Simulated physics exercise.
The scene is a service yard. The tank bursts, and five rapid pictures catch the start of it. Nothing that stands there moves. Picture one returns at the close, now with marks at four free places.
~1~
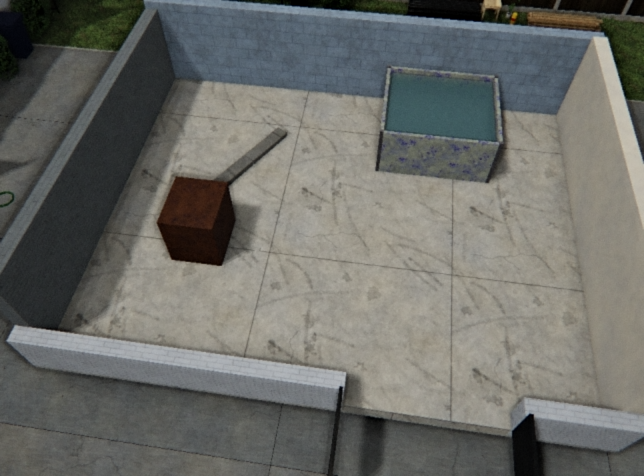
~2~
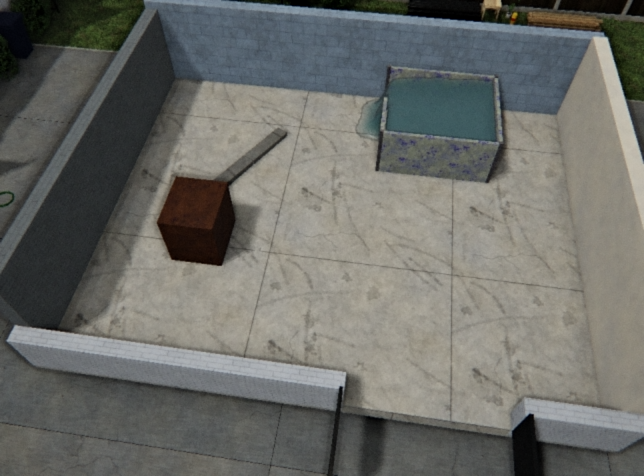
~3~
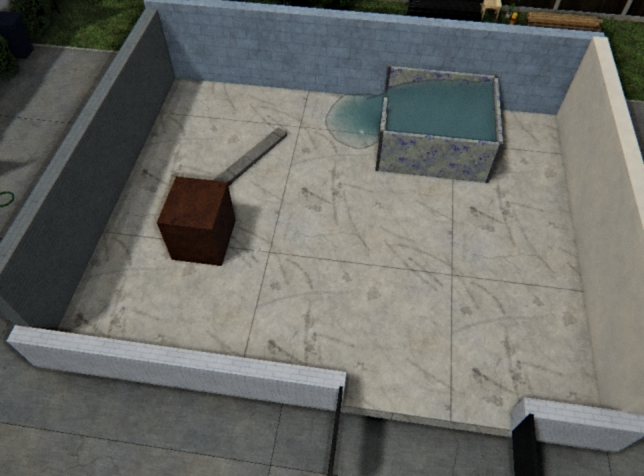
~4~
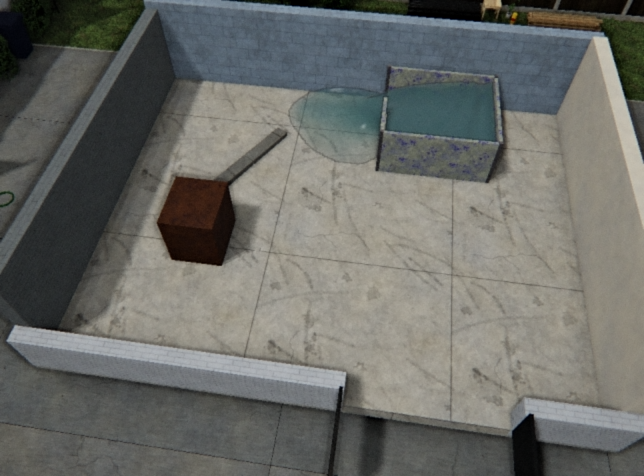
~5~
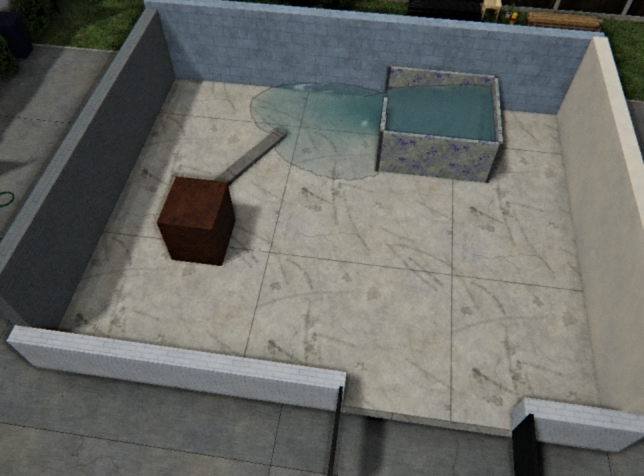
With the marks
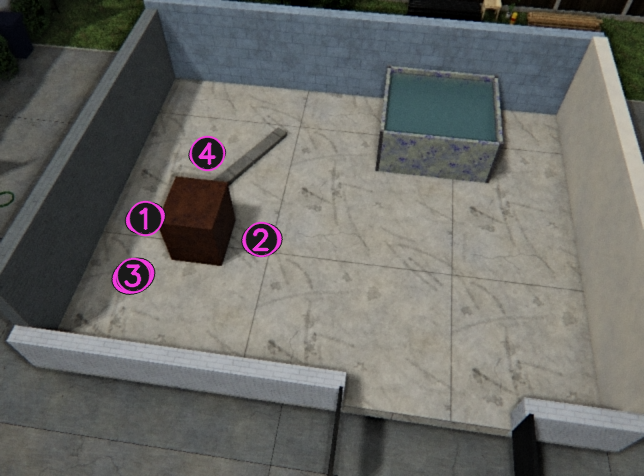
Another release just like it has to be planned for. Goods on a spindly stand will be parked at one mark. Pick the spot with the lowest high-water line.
Best: 2.
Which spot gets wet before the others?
Spot 4.
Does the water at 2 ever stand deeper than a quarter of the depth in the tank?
No, it does not.
On the marked copy, 1 at (145, 218); 2 at (261, 239); 3 at (133, 275); 4 at (207, 153).
If 1 is chosen, the water peaks at about 19 % of the depth that stood in the tank.
If 2 is chosen, the water peaks at about 7 % of the depth that stood in the tank.
If 3 is chosen, the water peaks at about 19 % of the depth that stood in the tank.
If 4 is chosen, the water peaks at about 16 % of the depth that stood in the tank.
